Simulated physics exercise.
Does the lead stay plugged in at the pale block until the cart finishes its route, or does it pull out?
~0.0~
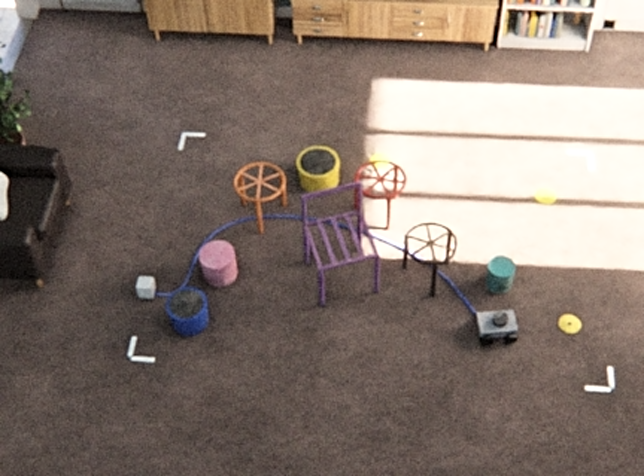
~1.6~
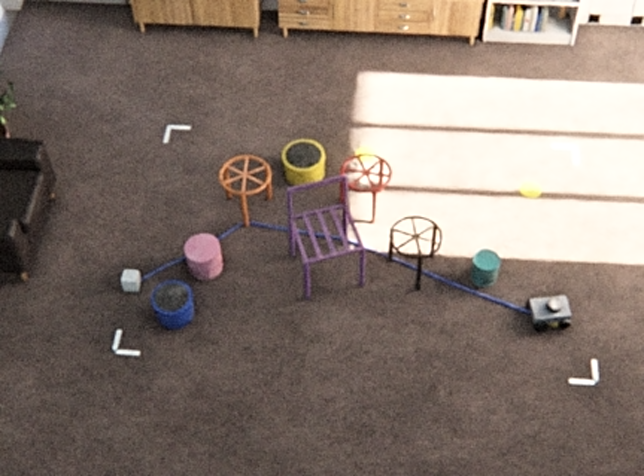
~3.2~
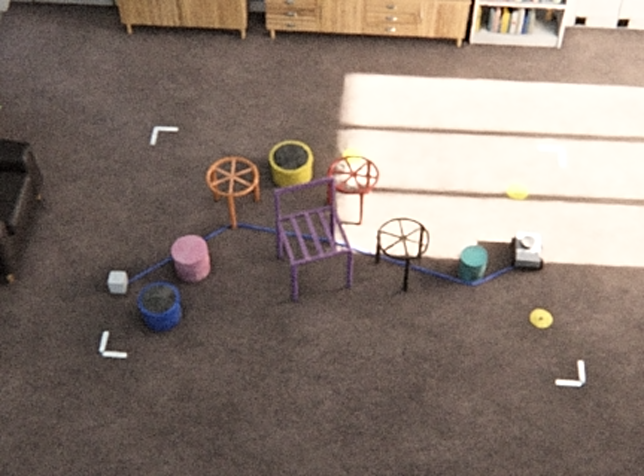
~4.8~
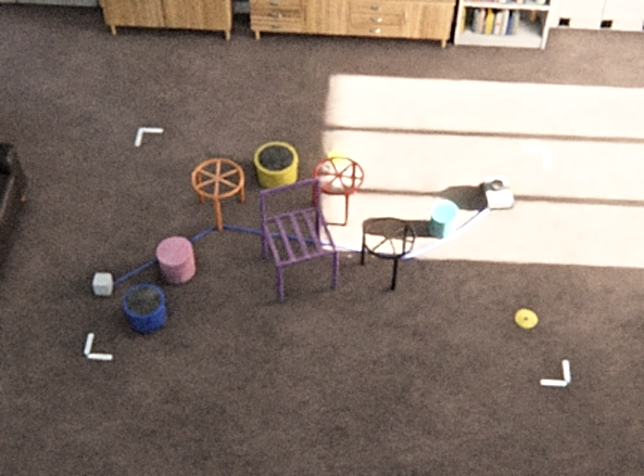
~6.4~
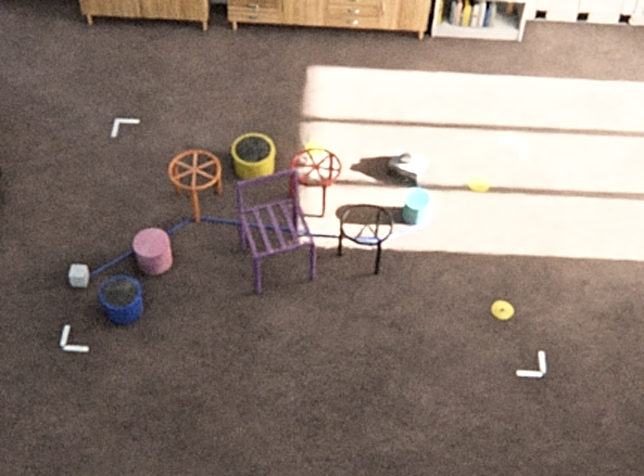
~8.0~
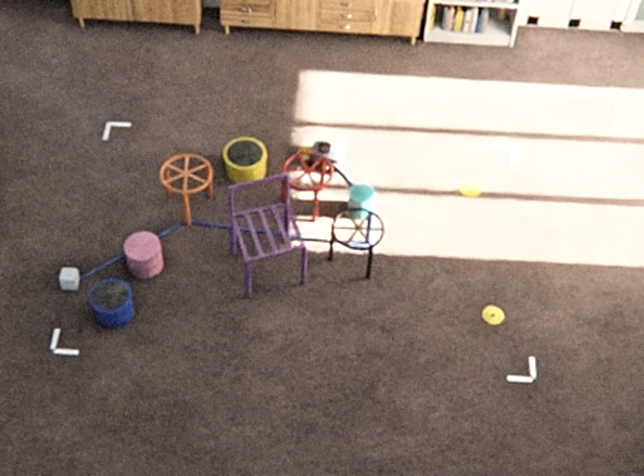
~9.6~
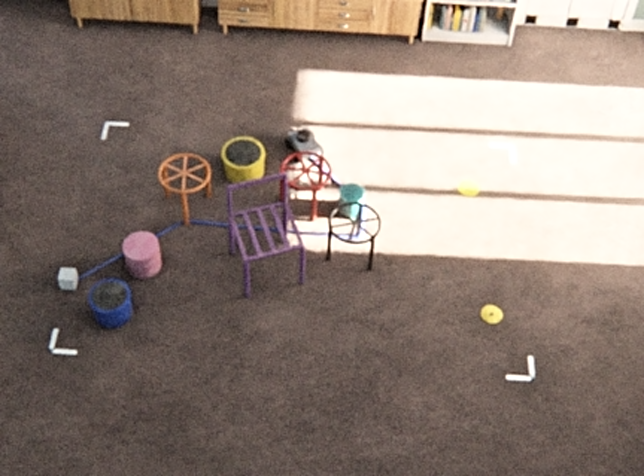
It stays plugged in. The blue lead is still joined to the pale block at left when the cart ends up behind the red stool.
